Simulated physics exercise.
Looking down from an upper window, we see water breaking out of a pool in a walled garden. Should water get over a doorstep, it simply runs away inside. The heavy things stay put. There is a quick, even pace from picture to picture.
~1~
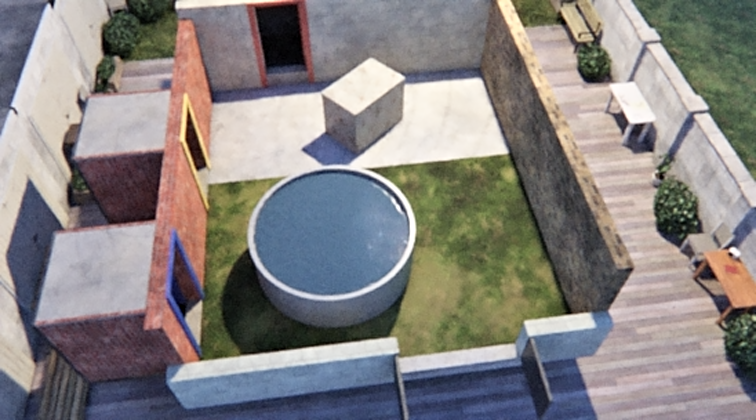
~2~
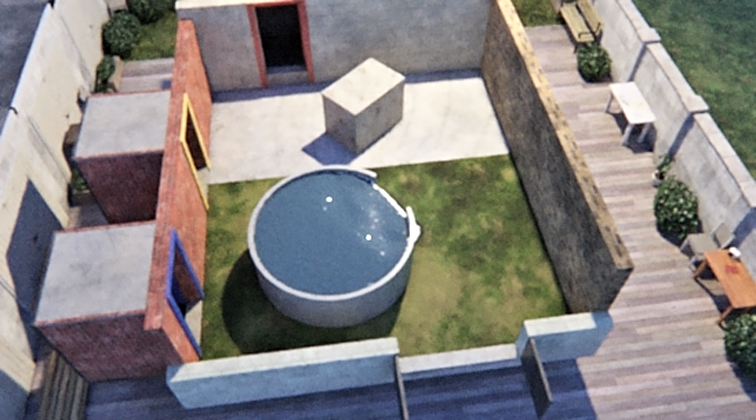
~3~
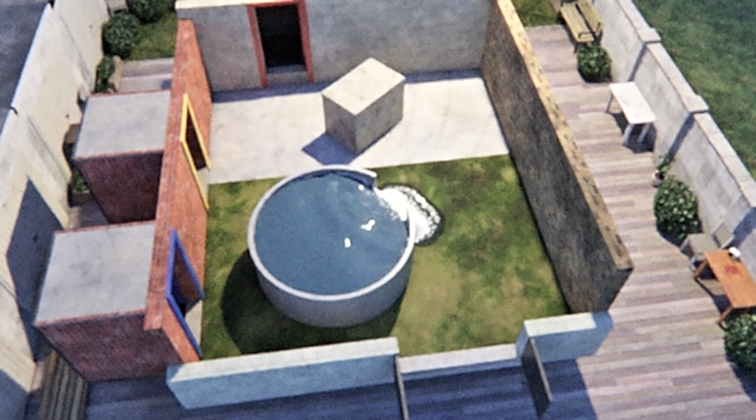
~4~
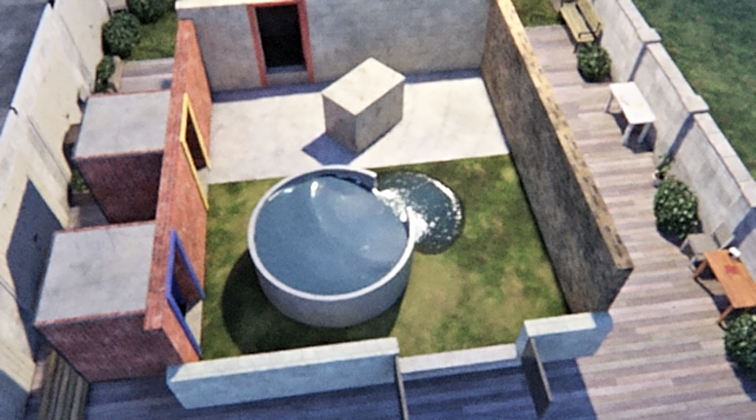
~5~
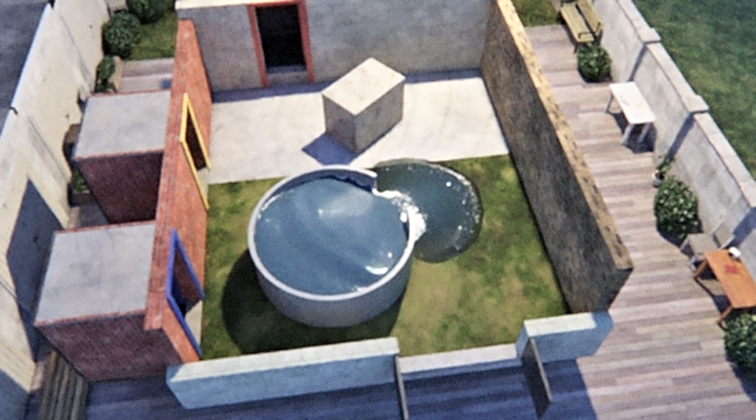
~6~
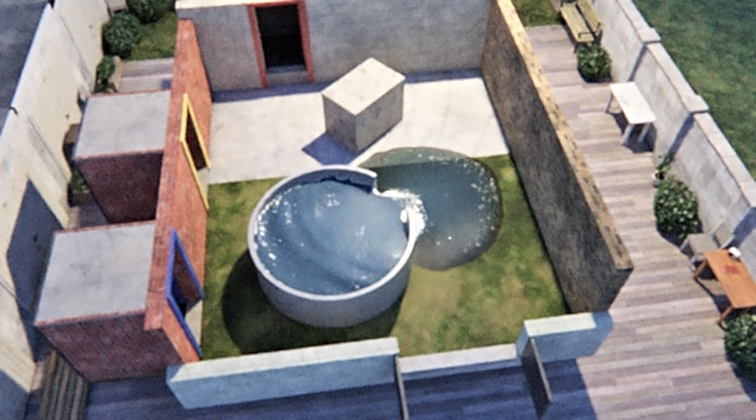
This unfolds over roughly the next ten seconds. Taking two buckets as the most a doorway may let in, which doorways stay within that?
At the end, the blue door will allow in no excess. The red door will allow in no excess. The yellow door will allow in no excess.
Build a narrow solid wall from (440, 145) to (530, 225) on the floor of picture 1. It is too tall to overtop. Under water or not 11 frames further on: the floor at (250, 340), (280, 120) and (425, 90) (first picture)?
First spared, then spared, then soaked.
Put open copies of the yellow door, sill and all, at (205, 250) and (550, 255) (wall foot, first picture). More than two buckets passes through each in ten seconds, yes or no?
Taking them in the order asked, one ends up below, the other ends up below.
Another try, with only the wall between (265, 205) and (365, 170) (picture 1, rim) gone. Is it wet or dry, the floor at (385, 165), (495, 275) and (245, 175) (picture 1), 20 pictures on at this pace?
The three spots, in order, are inundated, spared and inundated.
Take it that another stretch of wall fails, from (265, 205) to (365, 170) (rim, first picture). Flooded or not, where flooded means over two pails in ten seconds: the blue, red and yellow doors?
The blue door exceeds it, the red door exceeds it, and the yellow door exceeds it.
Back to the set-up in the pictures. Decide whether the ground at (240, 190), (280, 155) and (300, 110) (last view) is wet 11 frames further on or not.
Result, in order: Unflooded / unflooded / unflooded.
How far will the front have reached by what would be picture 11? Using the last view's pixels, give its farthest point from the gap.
Approximate pixel: (486, 105).
A moment on, water covers 30 % of the floor; the blue door not reached, the red door not reached, the yellow door not reached.
Next, water covers 40 % of the floor; the blue door not reached, the red door not reached, the yellow door not reached.
Then, water covers 50 % of the floor; the blue door not reached, the red door not reached, the yellow door not reached.
Later, water covers 80 % of the floor; the blue door not reached, the red door wet at the sill, nothing in, the yellow door wet at the sill, nothing in.
In the end, water covers 100 % of the floor; the blue door wet at the sill, nothing in, the red door wet at the sill, nothing in, the yellow door wet at the sill, nothing in.
